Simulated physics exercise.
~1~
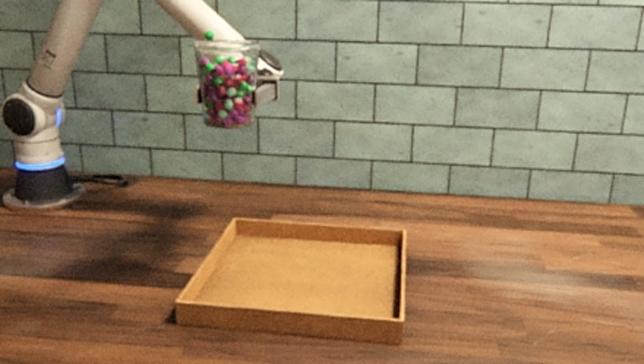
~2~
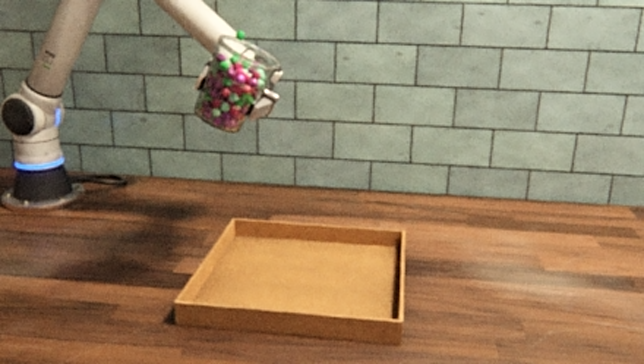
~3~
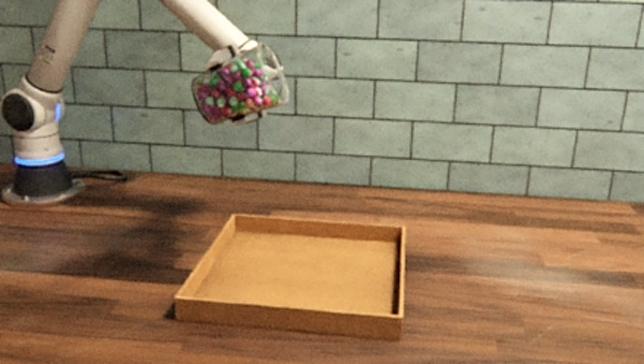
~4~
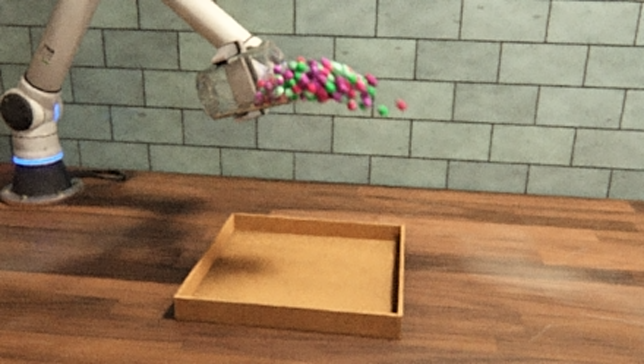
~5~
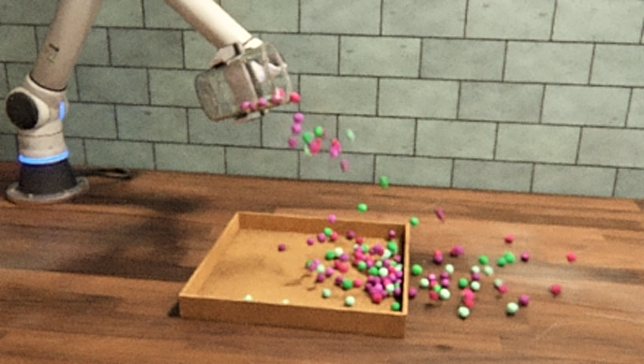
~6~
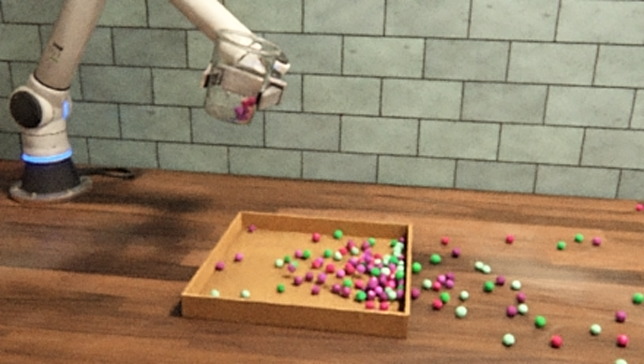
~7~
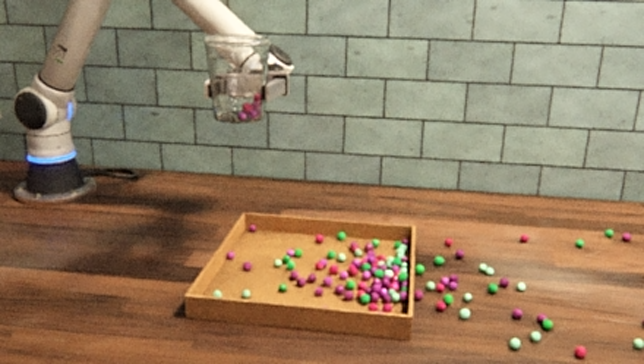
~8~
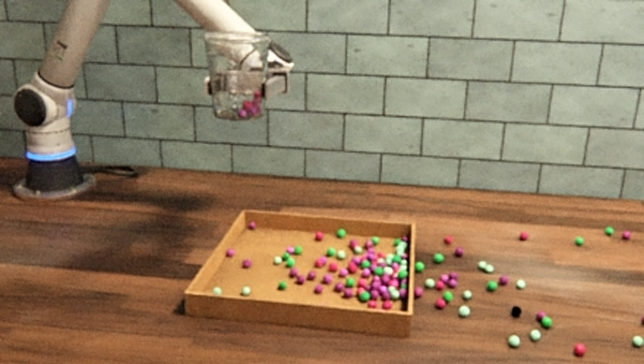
On a wooden table, a robot arm tips colourful balls into a tray, spilling some.
